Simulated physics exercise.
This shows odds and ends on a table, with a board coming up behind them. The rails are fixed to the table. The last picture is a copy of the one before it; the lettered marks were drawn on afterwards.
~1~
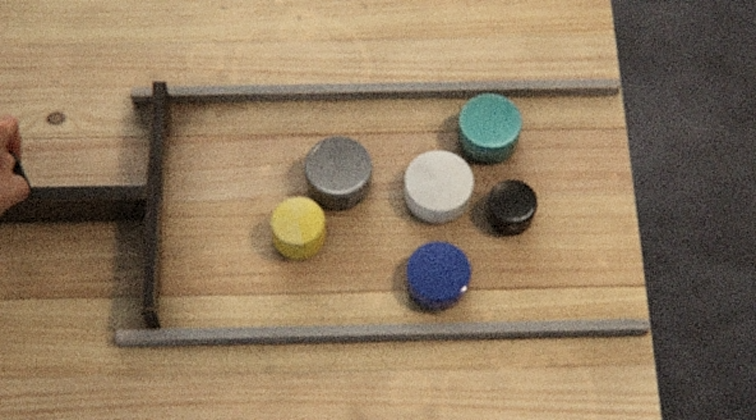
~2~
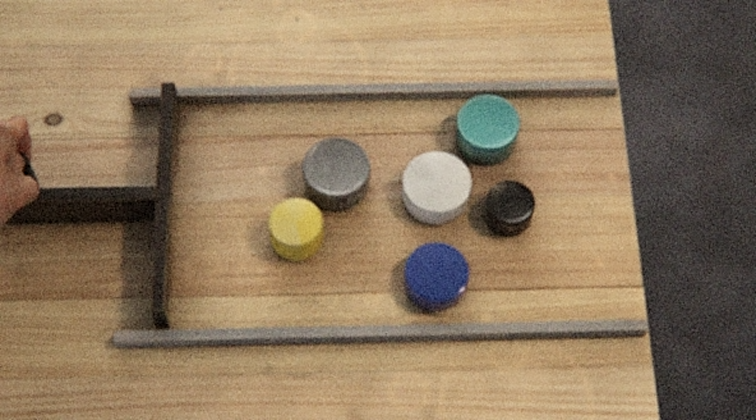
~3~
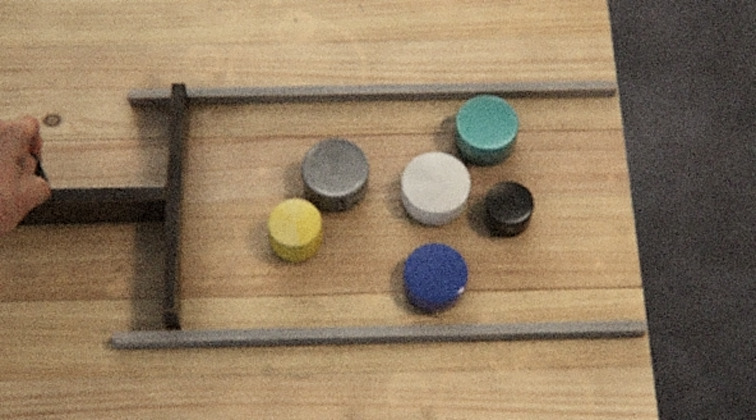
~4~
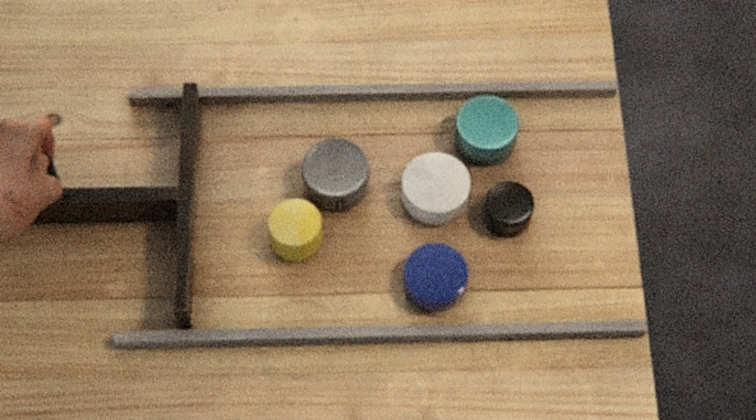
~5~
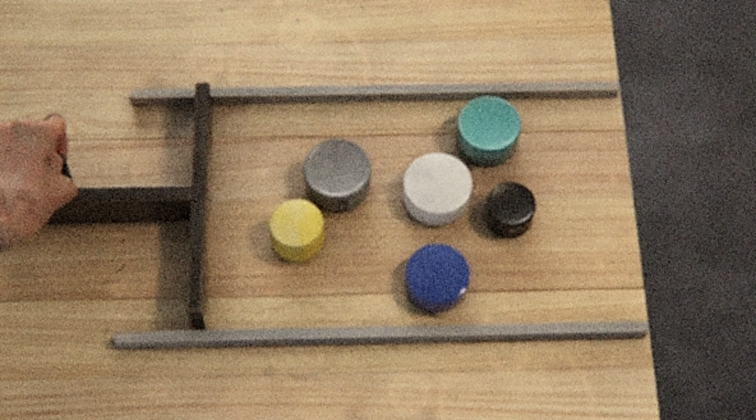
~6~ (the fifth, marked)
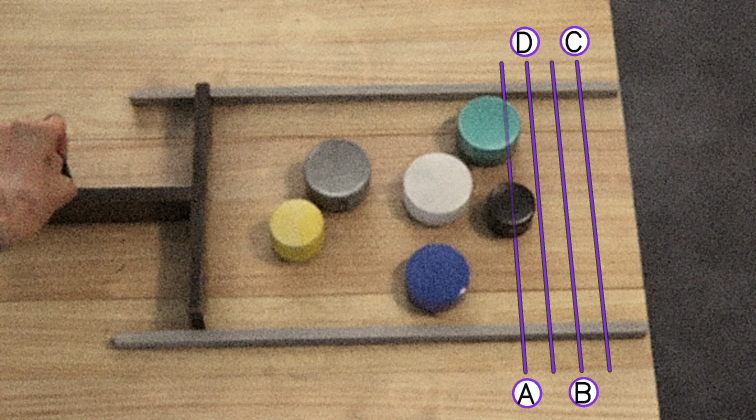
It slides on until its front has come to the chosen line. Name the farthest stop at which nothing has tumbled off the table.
No farther than D.
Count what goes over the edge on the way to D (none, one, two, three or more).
By then, none.
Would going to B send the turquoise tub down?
No.
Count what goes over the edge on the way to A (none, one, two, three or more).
By then, none.
On the marked copy, A at (513, 209); B at (566, 208); C at (592, 208); D at (539, 209).
Following D. Soon after the start, board (321, 189); grey jar (362, 175); yellow tin (357, 231).
Later, board (444, 187); black jar (571, 243); white tin (539, 197).
In the end, board (538, 185); white tin (627, 213); black jar (634, 266); nothing has fallen.
As for the rest, A is safe but short; B drops the black jar and white tin; C drops the black jar and white tin.
